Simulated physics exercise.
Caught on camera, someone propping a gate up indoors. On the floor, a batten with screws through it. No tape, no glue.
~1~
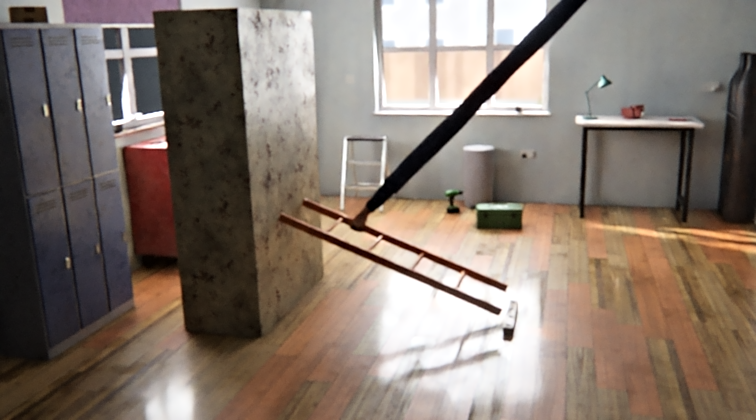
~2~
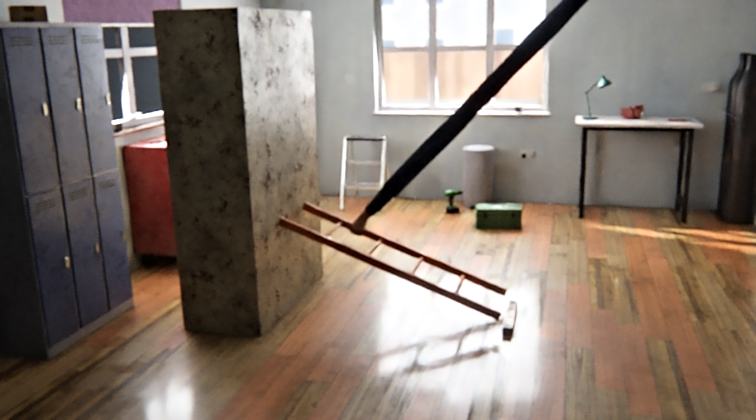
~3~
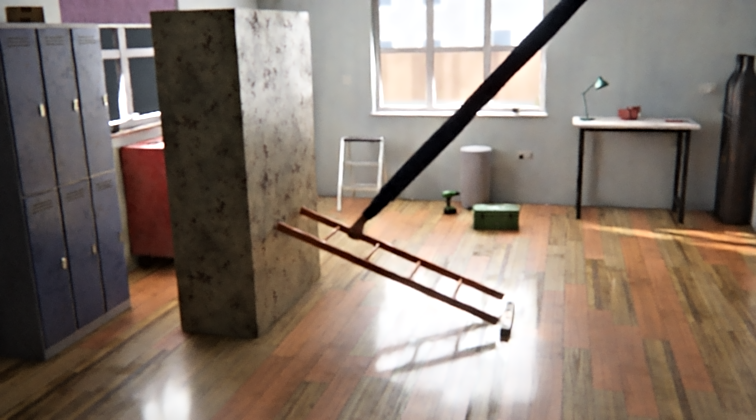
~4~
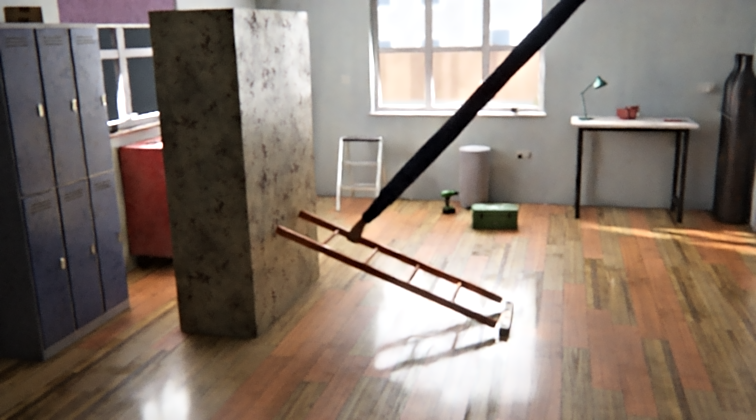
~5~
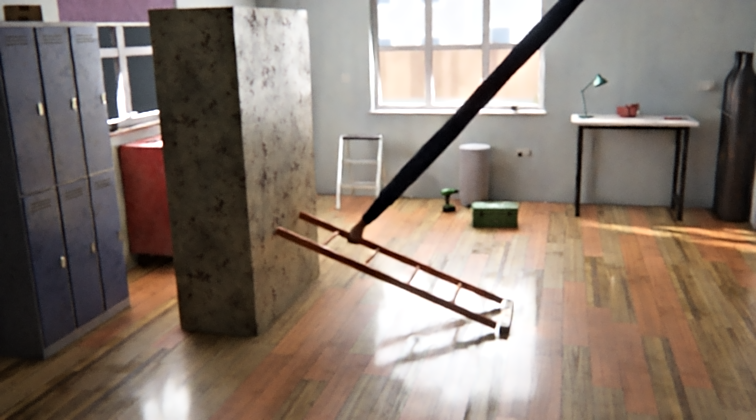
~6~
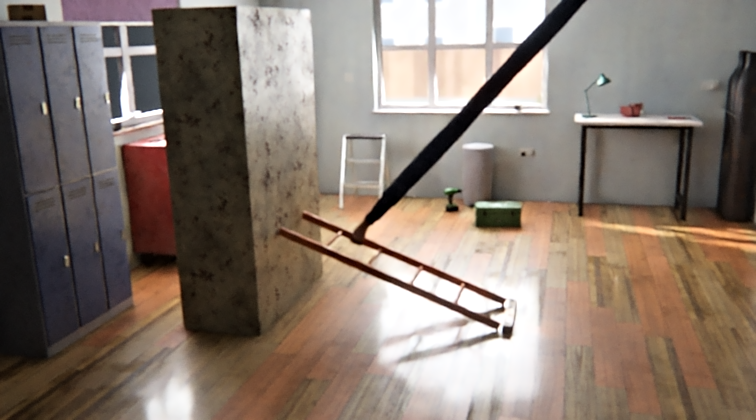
A dark arm lowers an orange gate slightly onto a batten on the floor.
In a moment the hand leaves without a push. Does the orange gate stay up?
In the end the orange gate remains leaning.
Then, 0.10 s later than the last frame, orange gate moving near (395, 269).
Then, 0.26 s later than the last frame, orange gate at rest near (395, 269).
When it is over, the orange gate stays up, near (395, 269).
